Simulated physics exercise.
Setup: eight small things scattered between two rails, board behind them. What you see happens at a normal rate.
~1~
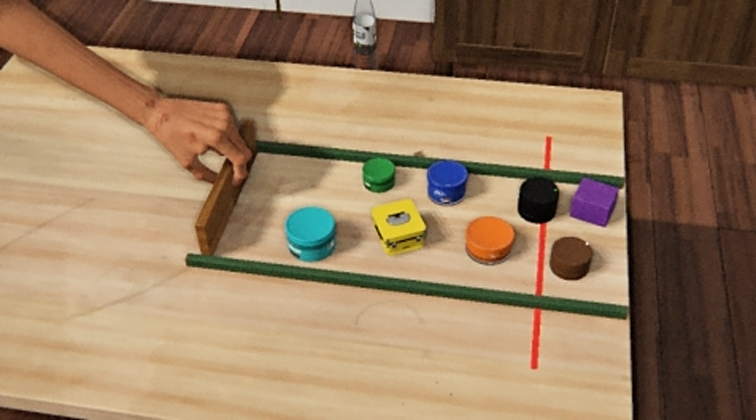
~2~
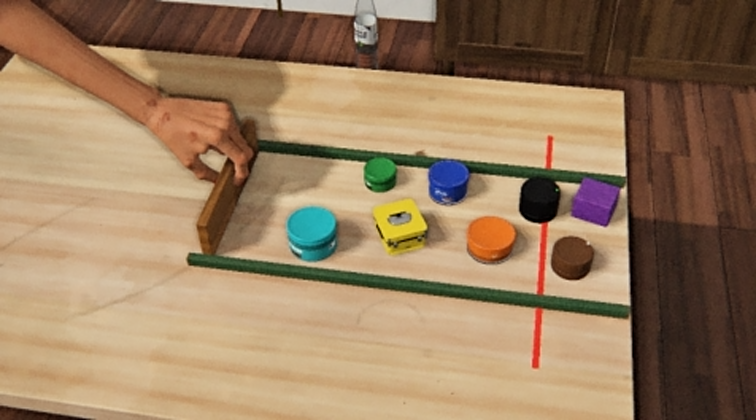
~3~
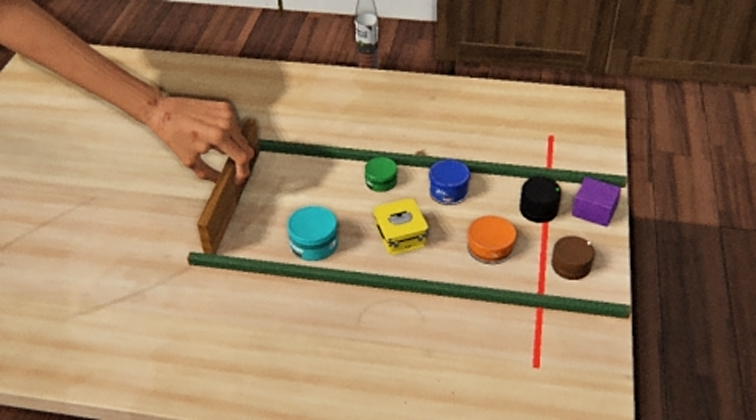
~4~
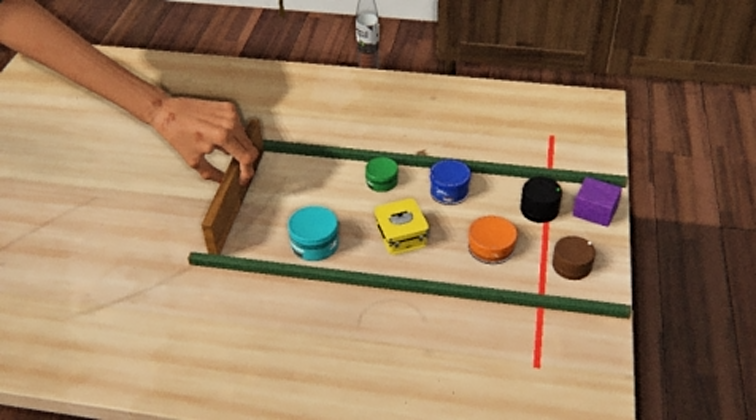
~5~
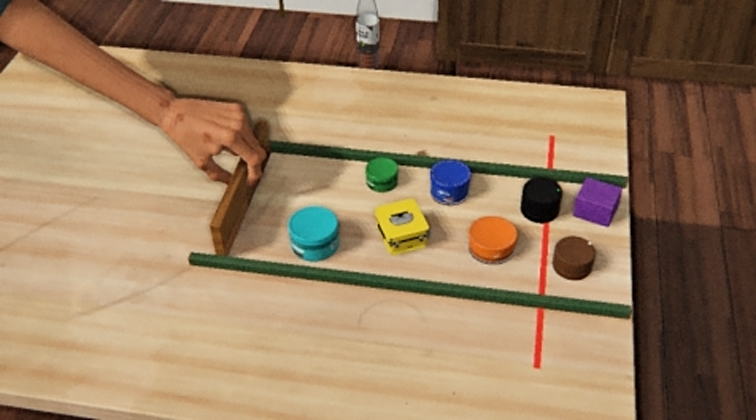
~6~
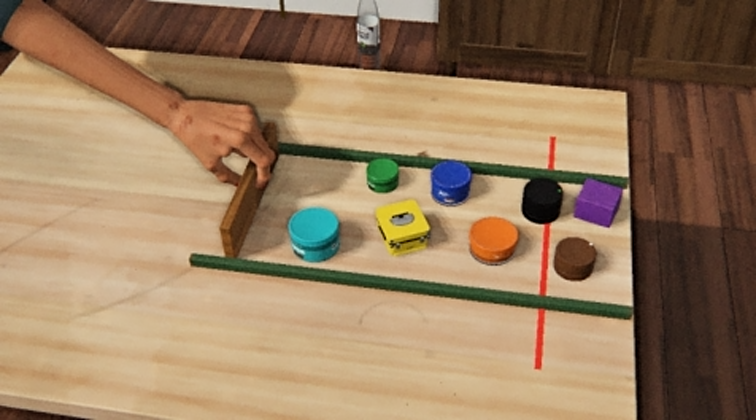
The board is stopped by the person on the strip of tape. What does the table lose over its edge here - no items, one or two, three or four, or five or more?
In the end one or two are gone from the table.
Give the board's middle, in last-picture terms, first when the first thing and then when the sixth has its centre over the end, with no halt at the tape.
It sits around (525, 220) and after that around (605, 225).
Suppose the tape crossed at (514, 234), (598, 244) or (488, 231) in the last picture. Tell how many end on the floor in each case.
0, 5, 0.
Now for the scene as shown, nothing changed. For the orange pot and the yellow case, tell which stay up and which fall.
Result - orange pot retained, yellow case retained.
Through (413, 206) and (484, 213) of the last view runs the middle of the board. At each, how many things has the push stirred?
4 by the first point, 8 by the second.
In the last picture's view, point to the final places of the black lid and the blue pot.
Result: One at about (619, 228), the other at about (598, 202).
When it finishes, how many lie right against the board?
It touches 3.
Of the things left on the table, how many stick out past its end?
You'd get 2.
Early on, none off yet; purple block at rest near (598, 203); brown lid at rest near (575, 259); black lid at rest near (542, 201).
A while later, none off yet; purple block travelled a little near (619, 207); brown lid travelled about its own width near (603, 267); black lid travelled about its own width near (583, 215).
Finally, the number that fall off is one or two; lost, brown lid and purple block.
